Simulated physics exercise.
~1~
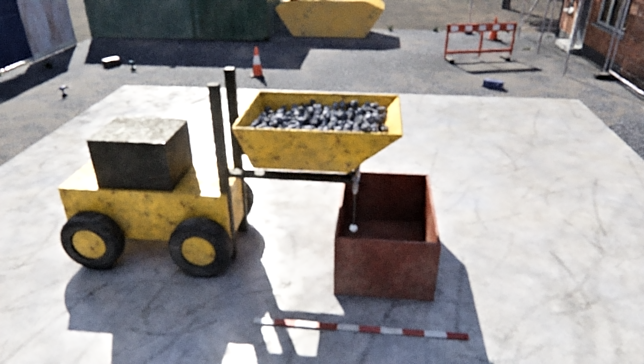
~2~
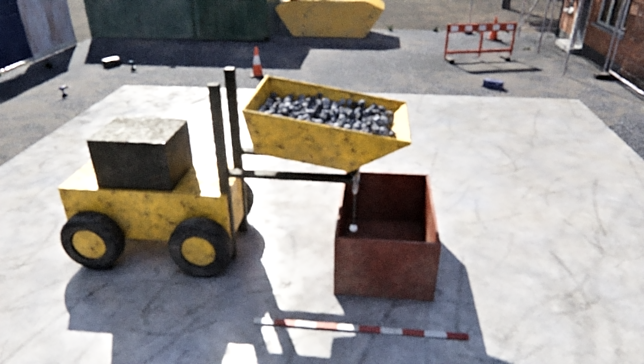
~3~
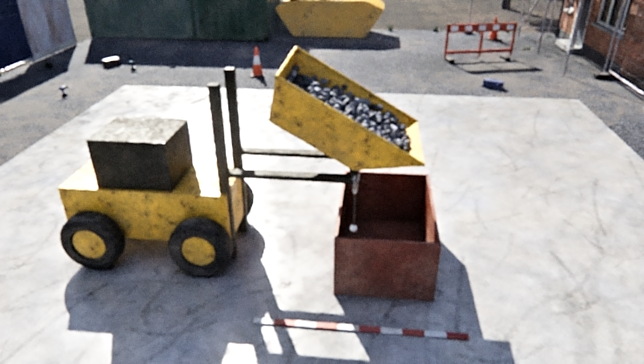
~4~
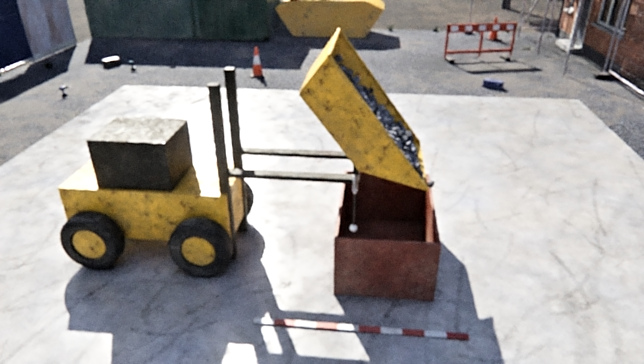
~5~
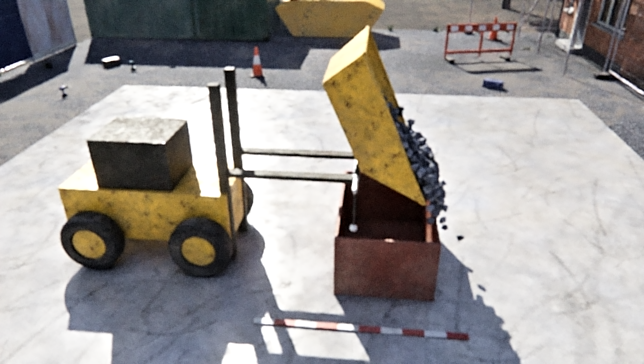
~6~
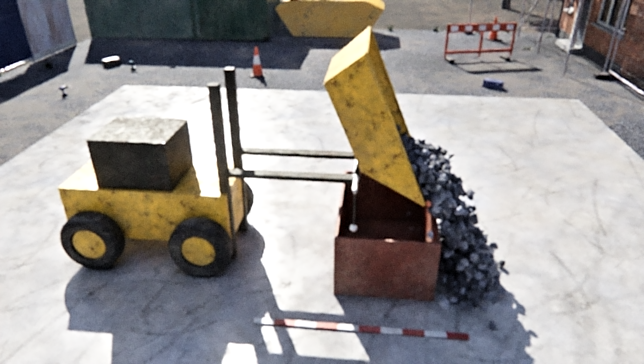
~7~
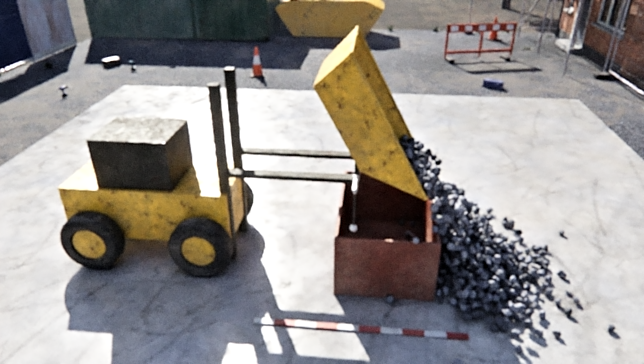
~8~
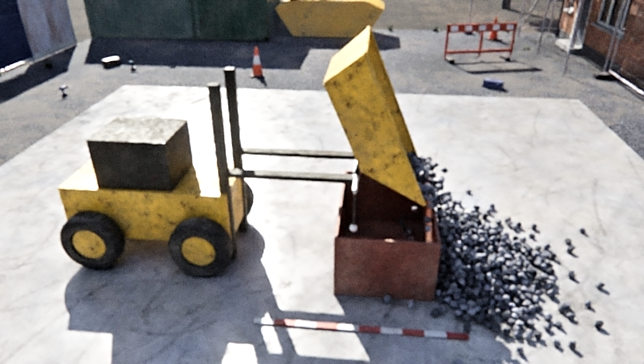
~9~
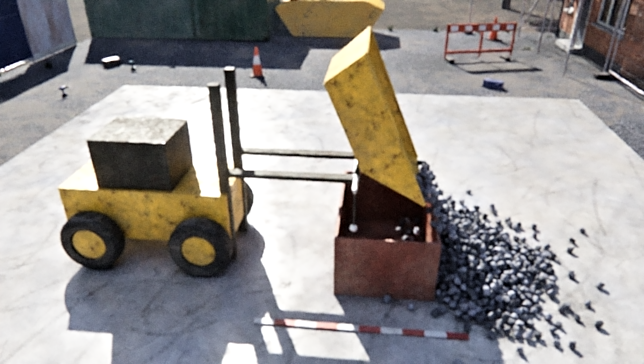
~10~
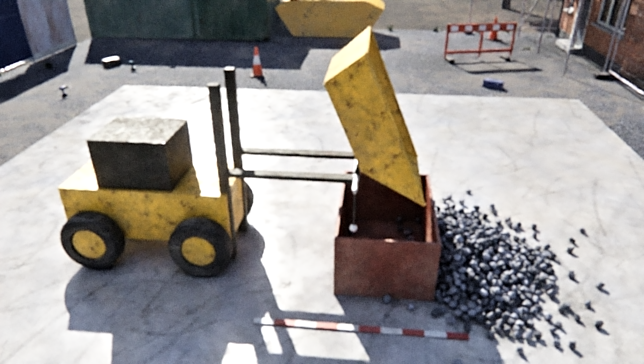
Yellow skip on a fork truck tipping steeply forward, jerking, and spilling grey stones past a rusty bin into a heap alongside.
